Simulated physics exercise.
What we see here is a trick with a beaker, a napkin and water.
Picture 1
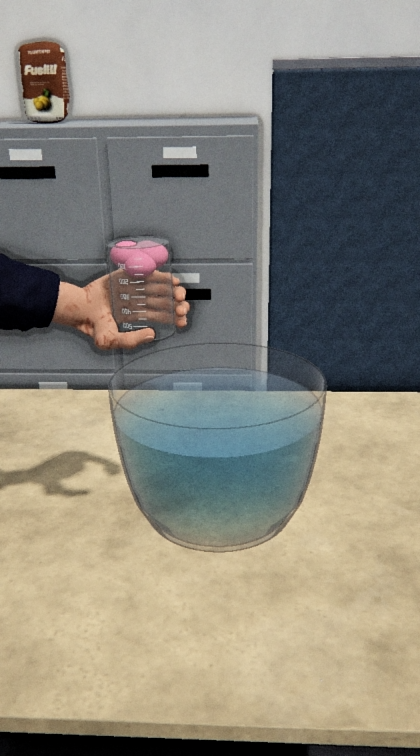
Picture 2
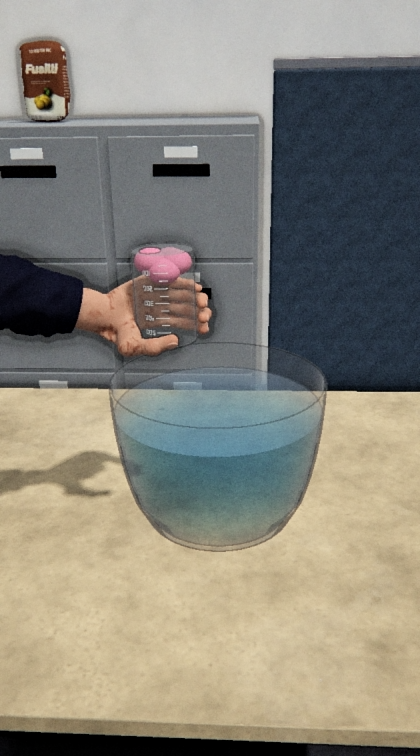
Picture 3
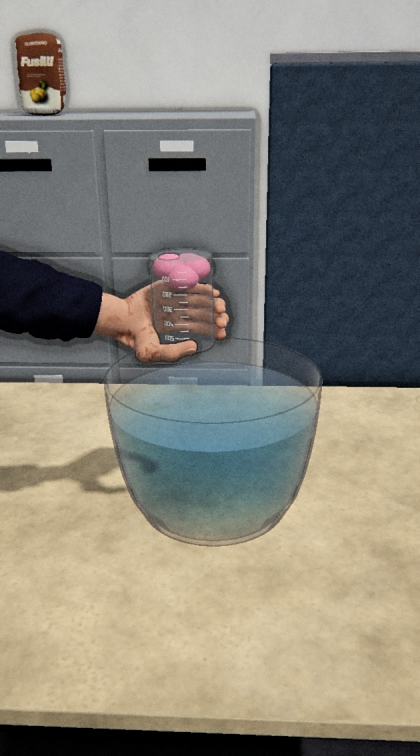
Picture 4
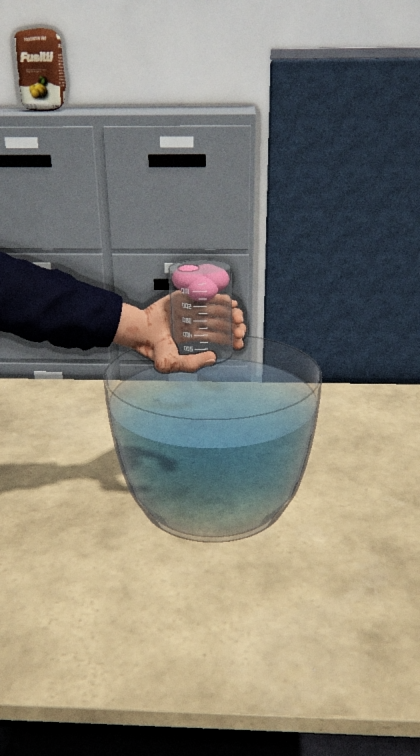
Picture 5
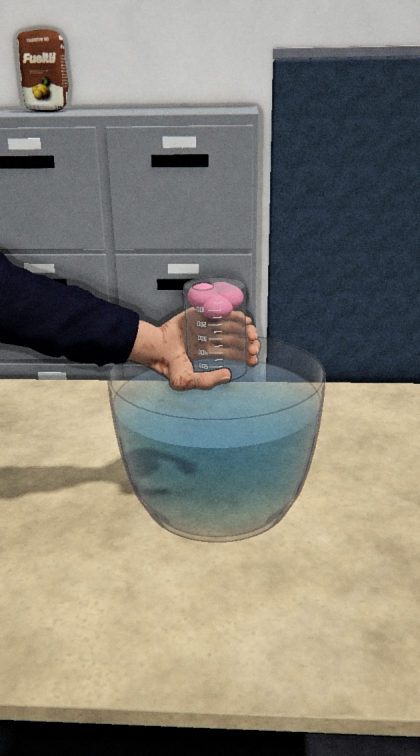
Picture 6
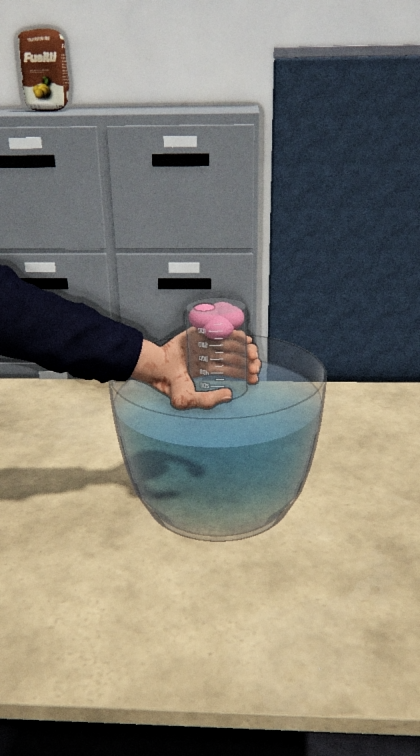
In this clip, a hand holds an upside-down clear beaker with bunched pink material at its upper end, moving it rightward and downward from above a clear tub of blue water until it is just over the surface.
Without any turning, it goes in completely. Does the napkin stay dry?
I expect it will not get a drop down there.
Shortly, the beaker enters the water.
Then, air is trapped inside and holds the level down.
At the finish, the beaker is under, still full of air, and the napkin is dry.
